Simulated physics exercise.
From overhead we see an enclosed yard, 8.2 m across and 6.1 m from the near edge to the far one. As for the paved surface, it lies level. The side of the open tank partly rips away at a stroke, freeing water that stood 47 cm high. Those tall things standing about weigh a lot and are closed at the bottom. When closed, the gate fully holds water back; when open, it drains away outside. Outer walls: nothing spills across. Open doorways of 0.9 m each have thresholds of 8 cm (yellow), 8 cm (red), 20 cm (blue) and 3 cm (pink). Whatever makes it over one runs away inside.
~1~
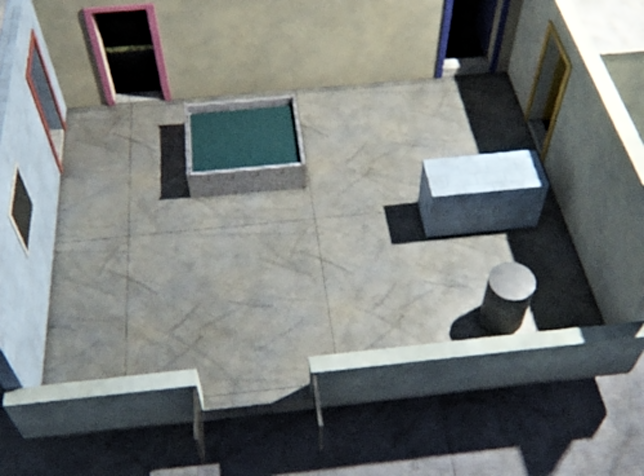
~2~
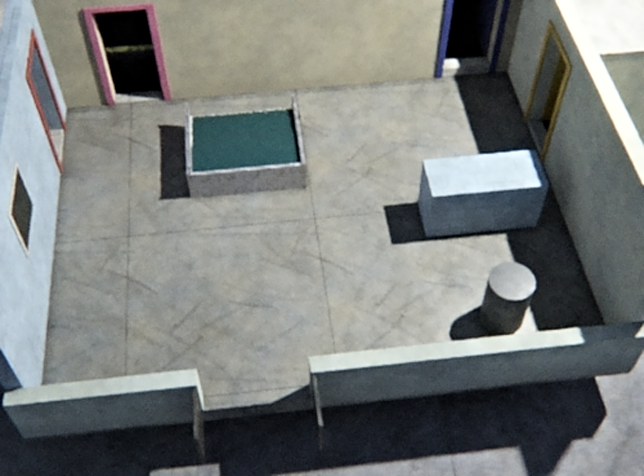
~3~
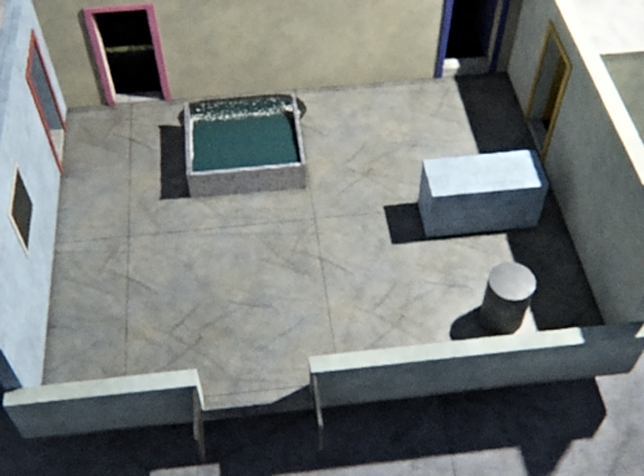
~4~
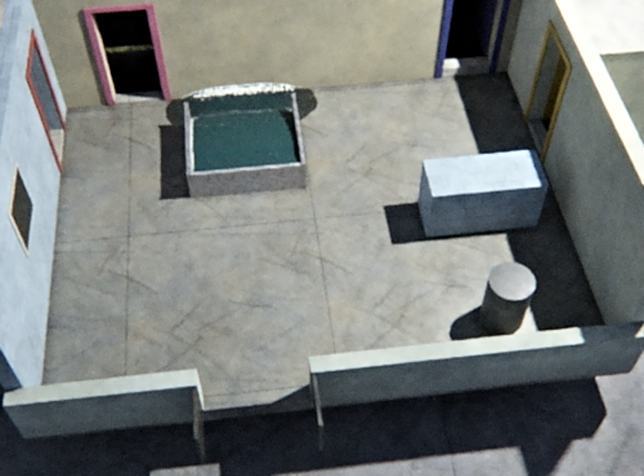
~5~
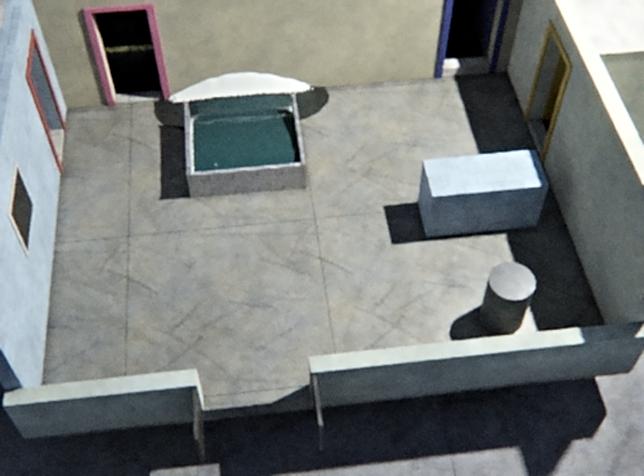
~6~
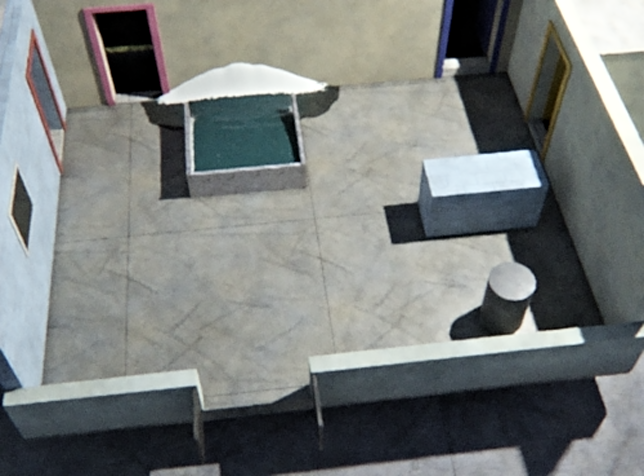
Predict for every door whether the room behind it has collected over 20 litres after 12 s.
As I see it, at the yellow door the amount will not overshoot the limit, at the red door the amount will overshoot the limit, at the blue door the amount will not overshoot the limit, at the pink door the amount will overshoot the limit.
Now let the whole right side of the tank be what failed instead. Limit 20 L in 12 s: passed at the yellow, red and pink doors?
So yellow tops it, red stays lower, pink stays lower.
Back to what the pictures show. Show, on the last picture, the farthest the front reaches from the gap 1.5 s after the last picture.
Location: Approx. (477, 79) in the last view.
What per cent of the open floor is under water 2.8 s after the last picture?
About 35 per cent.
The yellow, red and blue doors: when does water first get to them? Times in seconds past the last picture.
The yellow door is reached at 2.2 s, red at 1.1 s, blue at 1.3 s.
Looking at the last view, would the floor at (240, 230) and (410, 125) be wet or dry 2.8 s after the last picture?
I'd call them spared and then drenched.
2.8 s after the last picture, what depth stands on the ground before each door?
Depths: Yellow door 11 cm, red door 13 cm, blue door 3 cm, pink door 6 cm.
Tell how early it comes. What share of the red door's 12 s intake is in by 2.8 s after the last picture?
About 75 per cent.
Then, 0.7 s after the last picture water covers 10 % of the floor and is deepest (35 cm) near (236, 99); yellow door not reached, red door not reached, blue door not reached, pink door 9 cm at the sill, 2 L in.
Then, 1.5 s after the last picture water covers 20 % of the floor and is deepest (24 cm) near (66, 120); yellow door not reached, red door 16 cm at the sill, 3 L in, blue door 3 cm at the sill, 0 L in, pink door 9 cm at the sill, 16 L in.
Then, 2.8 s after the last picture water covers 35 % of the floor and is deepest (14 cm) near (62, 164); yellow door 11 cm at the sill, 2 L in, red door 13 cm at the sill, 34 L in, blue door 3 cm at the sill, 0 L in, pink door 6 cm at the sill, 32 L in.
Then, 6.3 s after the last picture water covers 60 % of the floor and is deepest (8 cm) near (76, 120); yellow door 5 cm at the sill, 7 L in, red door 7 cm at the sill, 44 L in, blue door 5 cm at the sill, 0 L in, pink door 4 cm at the sill, 41 L in.
Then, 11.3 s after the last picture water covers 85 % of the floor and is deepest (4 cm) near (40, 412); yellow door 4 cm at the sill, 7 L in, red door 3 cm at the sill, 44 L in, blue door 4 cm at the sill, 0 L in, pink door 3 cm at the sill, 44 L in.
